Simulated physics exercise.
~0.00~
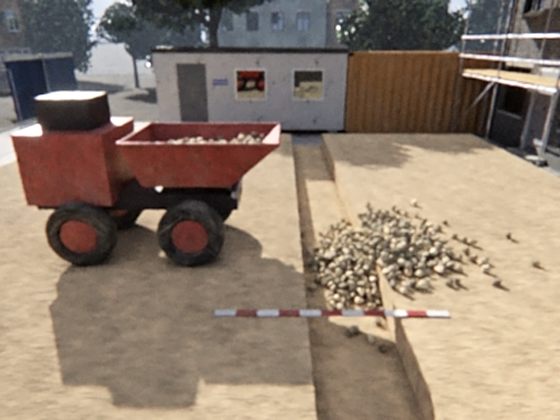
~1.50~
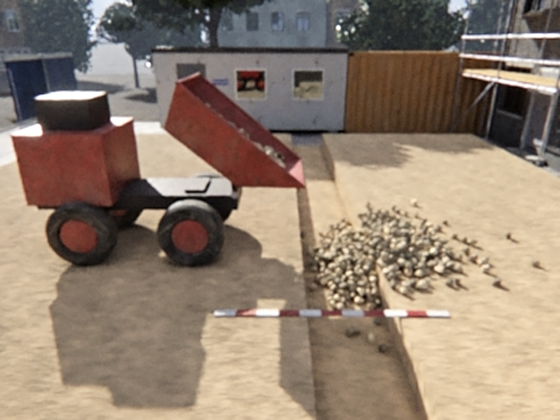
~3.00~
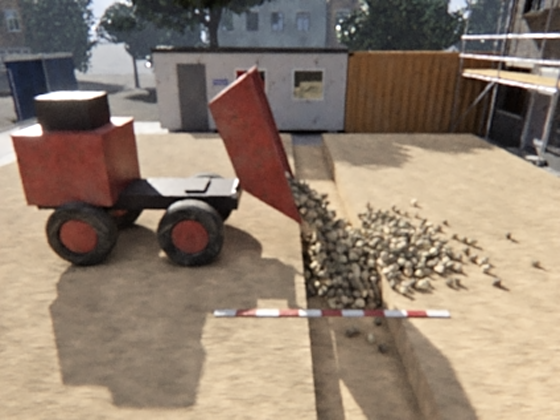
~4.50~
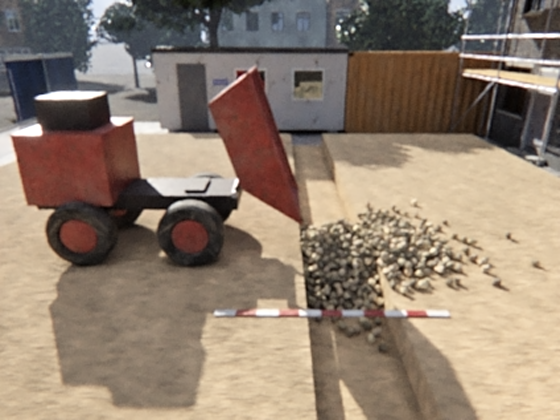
A red dumper tips its skip forward and pours grey stones into the trench.
